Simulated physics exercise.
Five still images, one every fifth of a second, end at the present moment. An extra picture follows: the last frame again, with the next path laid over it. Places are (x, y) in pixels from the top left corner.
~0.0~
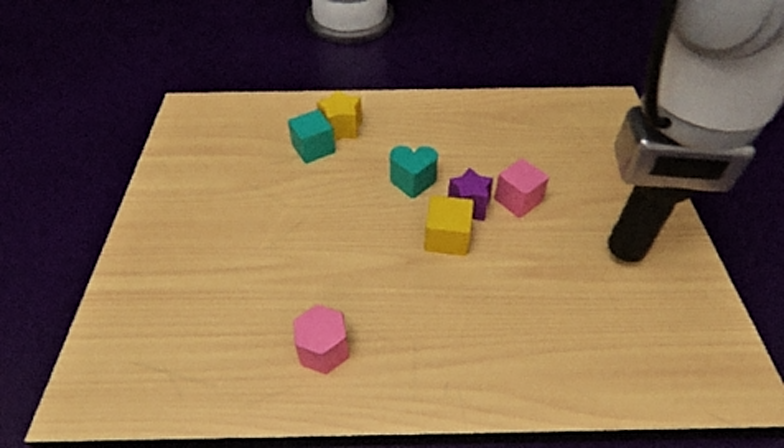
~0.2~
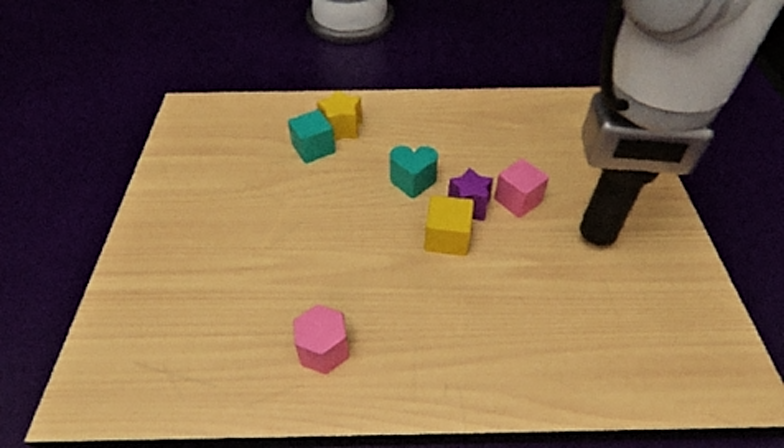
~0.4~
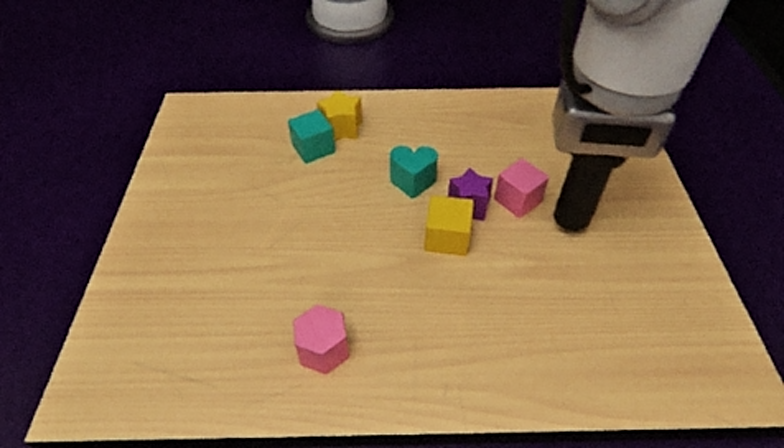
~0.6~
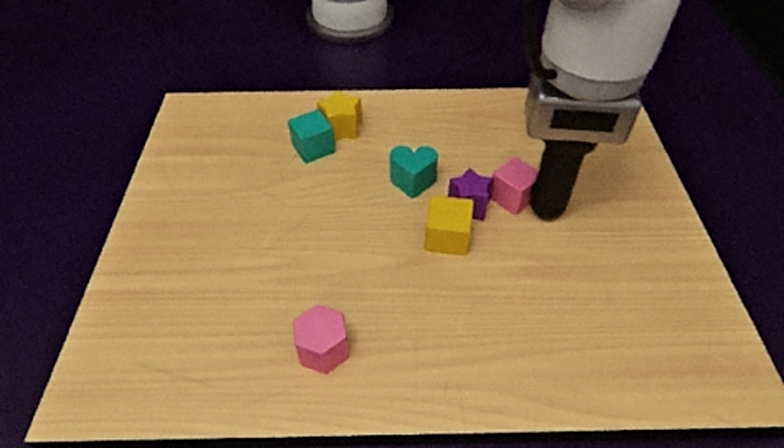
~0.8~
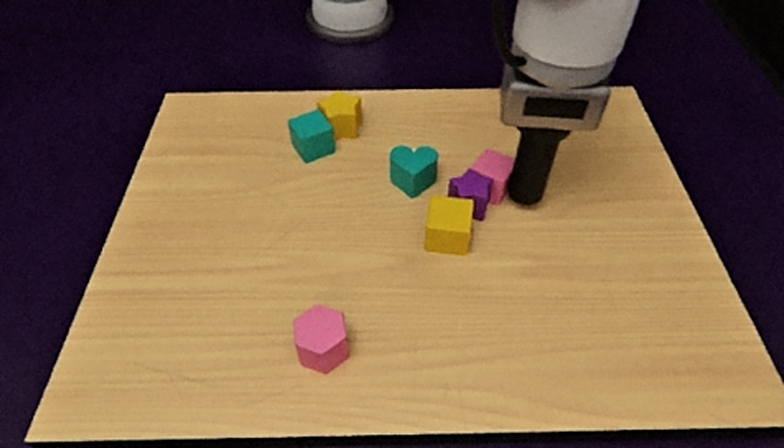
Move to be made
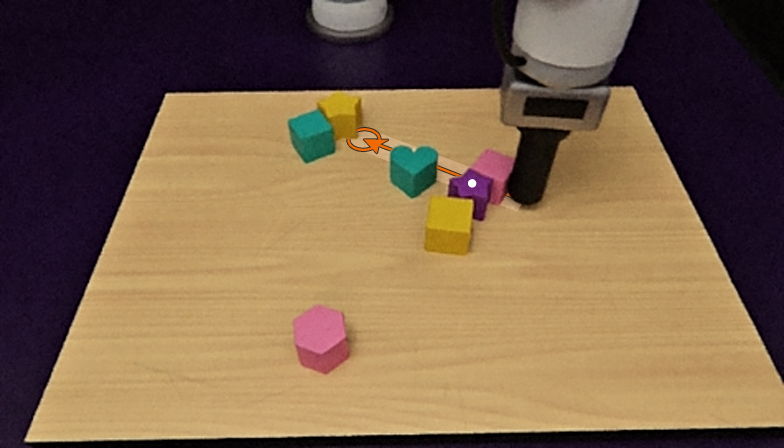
The footage shows a robot arm with a dark cylindrical pusher moving left across a wooden board scattered with colourful blocks, then pushing the pink cube leftward and slightly away beside the purple star, while the other blocks stay still.
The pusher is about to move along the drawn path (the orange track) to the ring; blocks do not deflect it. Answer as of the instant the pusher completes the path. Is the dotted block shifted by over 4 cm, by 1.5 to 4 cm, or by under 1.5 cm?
Travel: Within 1.5 cm.
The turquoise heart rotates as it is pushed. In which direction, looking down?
Its rotation is counterclockwise.
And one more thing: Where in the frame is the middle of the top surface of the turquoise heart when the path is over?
It will end up at (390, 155).
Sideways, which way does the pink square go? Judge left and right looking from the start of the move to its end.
Well, taking the path from its start to its end as straight ahead, the pink square moves to the right.
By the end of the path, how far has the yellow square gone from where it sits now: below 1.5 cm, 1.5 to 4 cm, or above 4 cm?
That block covers short of 1.5 cm.
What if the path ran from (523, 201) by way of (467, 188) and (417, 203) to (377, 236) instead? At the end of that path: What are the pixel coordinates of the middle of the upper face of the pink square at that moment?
Pixel (444, 140).
The line goes from (523, 201) to (364, 139); the dot is on the purple star block.
On the path given first. One third of the way, pusher (466, 171); turquoise heart (399, 156), turned 35° anticlockwise; pink square (437, 140).
Two thirds of the way, pusher (413, 151); turquoise heart (392, 155), turned 60° anticlockwise; pink square (392, 116), turned 25° clockwise.
At the end, pusher (364, 132); yellow star block (331, 101), turned 20° anticlockwise; turquoise heart (390, 155), turned 65° anticlockwise; yellow square unmoved; purple star block unmoved; pink square (366, 94), turned 55° clockwise.
